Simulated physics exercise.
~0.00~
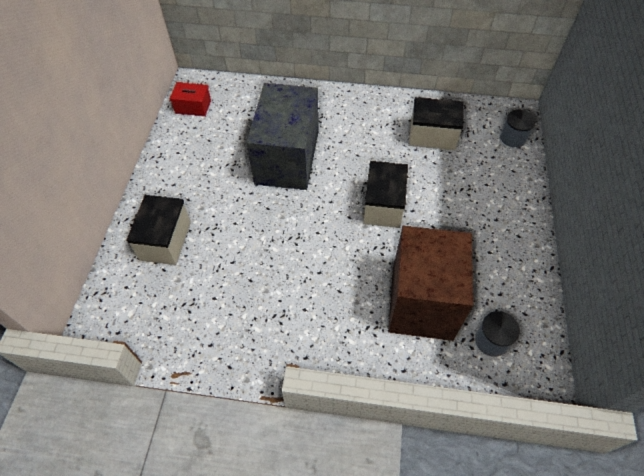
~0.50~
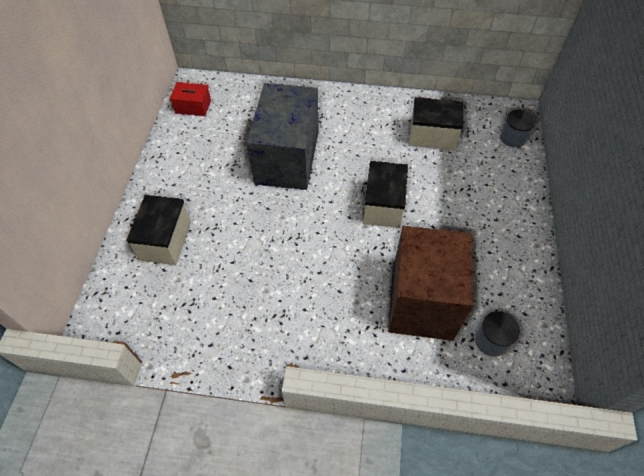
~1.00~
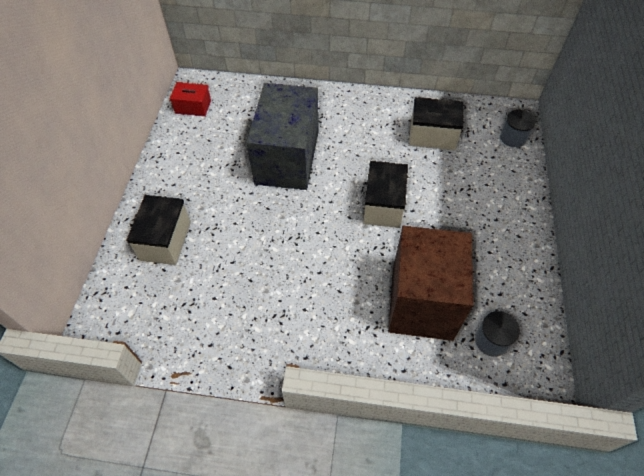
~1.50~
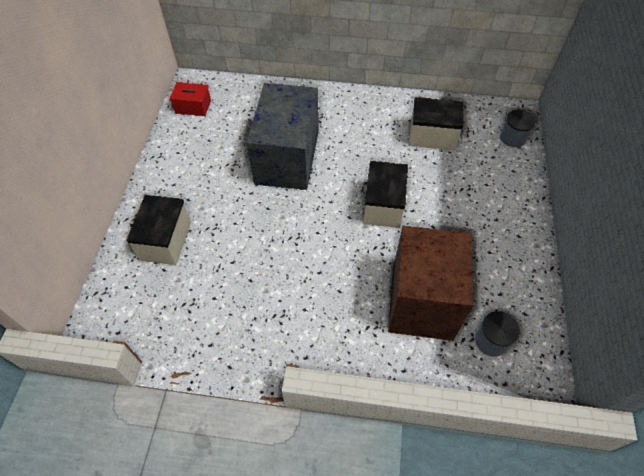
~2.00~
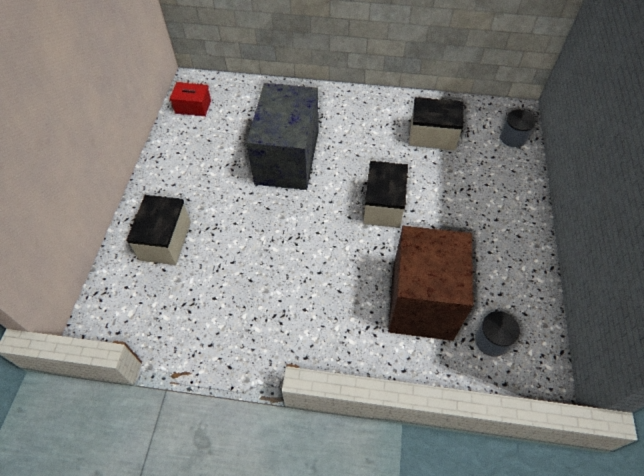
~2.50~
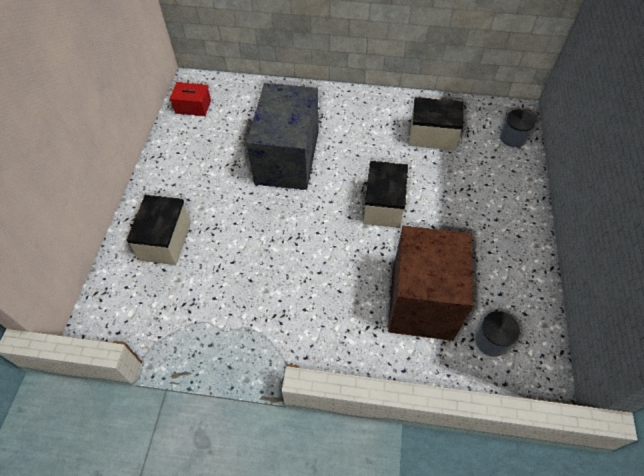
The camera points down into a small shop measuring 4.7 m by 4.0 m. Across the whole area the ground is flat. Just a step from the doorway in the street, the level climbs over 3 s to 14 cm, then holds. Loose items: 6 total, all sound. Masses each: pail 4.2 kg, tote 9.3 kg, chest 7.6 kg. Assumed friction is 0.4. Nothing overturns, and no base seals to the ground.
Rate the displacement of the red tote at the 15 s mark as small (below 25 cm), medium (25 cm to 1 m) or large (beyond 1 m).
Medium.
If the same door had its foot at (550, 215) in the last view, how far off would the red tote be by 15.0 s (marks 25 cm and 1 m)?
By then the red tote has shifted a small amount.
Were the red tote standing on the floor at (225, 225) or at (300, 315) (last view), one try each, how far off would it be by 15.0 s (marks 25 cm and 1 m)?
I'd expect it to get swept far off the first time and to shift slightly the second time.
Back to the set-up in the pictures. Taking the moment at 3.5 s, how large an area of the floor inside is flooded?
That flooded area is roughly 2.0 m2.
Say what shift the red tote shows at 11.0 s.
Shift by then: About 20 cm.
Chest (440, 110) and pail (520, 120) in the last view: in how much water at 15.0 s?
Roughly 8 and 8 cm.
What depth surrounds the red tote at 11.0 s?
The depth there is around 8 cm.
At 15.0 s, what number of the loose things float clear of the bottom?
Just then, the number is 6.
After 3.5 s the red tote is near (189, 92), 0.0 m from its start, aground; 0 afloat.
After 6.8 s the red tote is near (190, 89), 0.0 m from its start, aground; 1 afloat.
After 11.0 s the red tote is near (189, 82), 0.2 m from its start, afloat; 5 afloat.
After 15.0 s the red tote is near (203, 61), 0.5 m from its start, afloat; 6 afloat.
